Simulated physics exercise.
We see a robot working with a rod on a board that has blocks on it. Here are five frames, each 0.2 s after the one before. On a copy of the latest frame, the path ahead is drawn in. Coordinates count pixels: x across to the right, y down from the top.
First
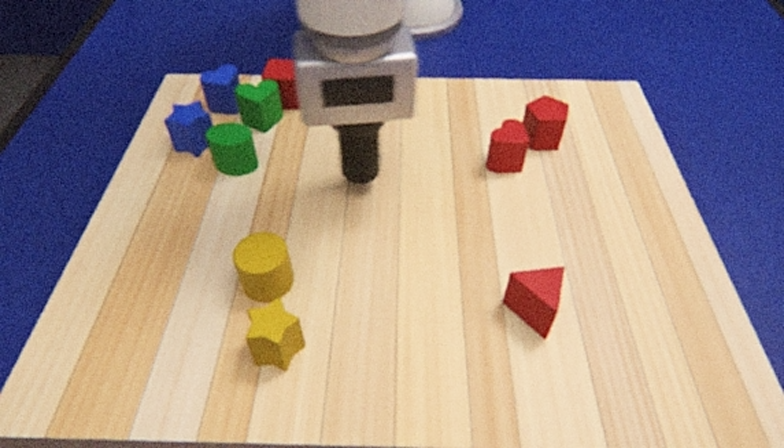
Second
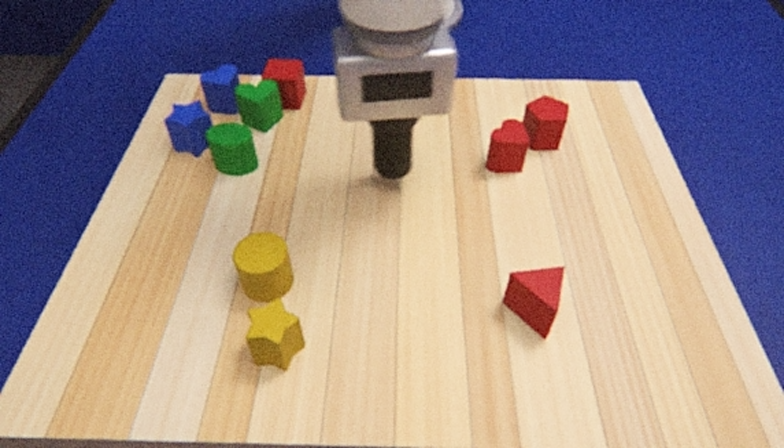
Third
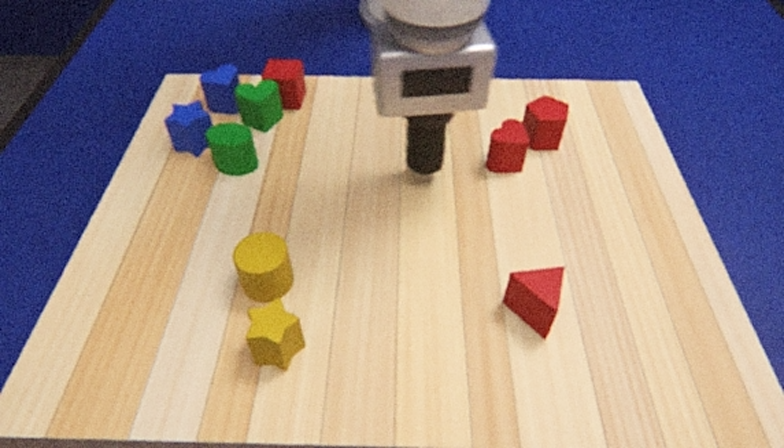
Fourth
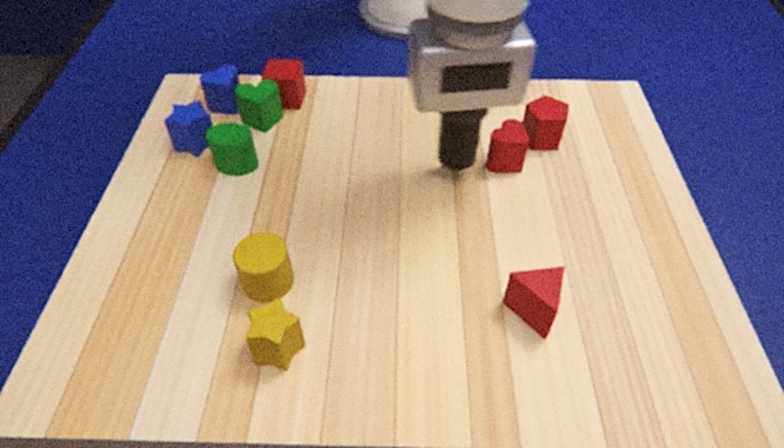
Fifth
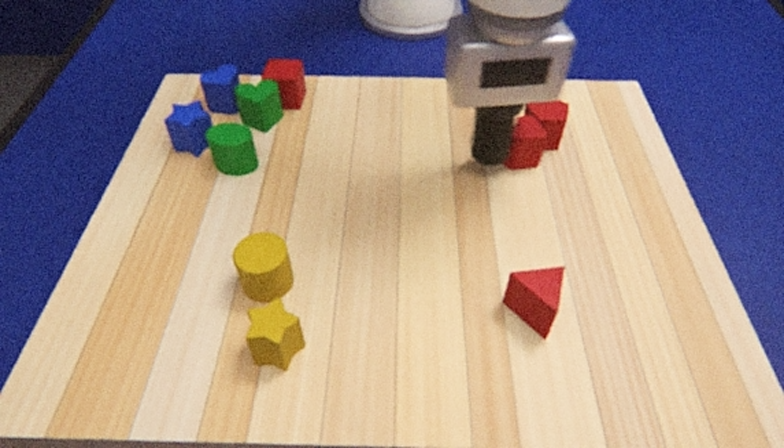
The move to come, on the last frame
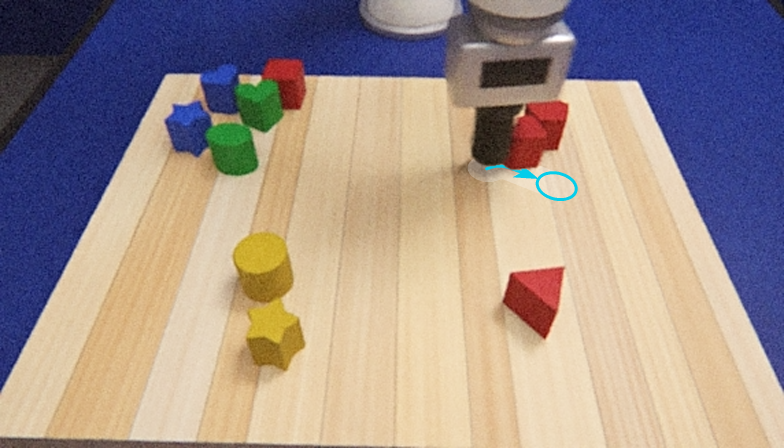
At the start, a robot's dark rod stands over the upper middle of a wooden board, among scattered red, yellow, green and blue blocks. The rod moves steadily right across the board, reaches the red heart block and pushes it slightly right, closer to the red five-sided block.
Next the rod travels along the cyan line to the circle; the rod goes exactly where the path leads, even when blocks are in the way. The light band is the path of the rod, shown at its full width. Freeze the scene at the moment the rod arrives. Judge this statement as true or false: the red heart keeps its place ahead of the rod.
Verdict: False.
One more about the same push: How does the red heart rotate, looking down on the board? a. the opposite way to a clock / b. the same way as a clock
The correct letter is a.
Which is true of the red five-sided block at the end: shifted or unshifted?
It is carried off its spot.
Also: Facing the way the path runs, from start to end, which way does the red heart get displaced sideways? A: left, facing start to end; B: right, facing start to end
Choice A: Left, facing start to end.
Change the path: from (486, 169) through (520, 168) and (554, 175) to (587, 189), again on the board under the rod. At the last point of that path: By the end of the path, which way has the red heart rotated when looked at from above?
Looking down, my answer is that the red heart rotates anticlockwise.
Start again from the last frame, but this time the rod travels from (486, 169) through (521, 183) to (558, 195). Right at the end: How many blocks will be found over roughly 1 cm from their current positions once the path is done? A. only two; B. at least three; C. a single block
That would be C.
The drawn path runs from (486, 169) over (510, 168) and (533, 177) to (557, 186).
On the path given first. Halfway along, rod (525, 158); red heart (557, 126), turned 30° anticlockwise; red five-sided block (560, 102), turned 25° anticlockwise.
At the end, rod (561, 171); red heart (566, 129), turned 70° anticlockwise; red five-sided block (560, 103), turned 25° anticlockwise.
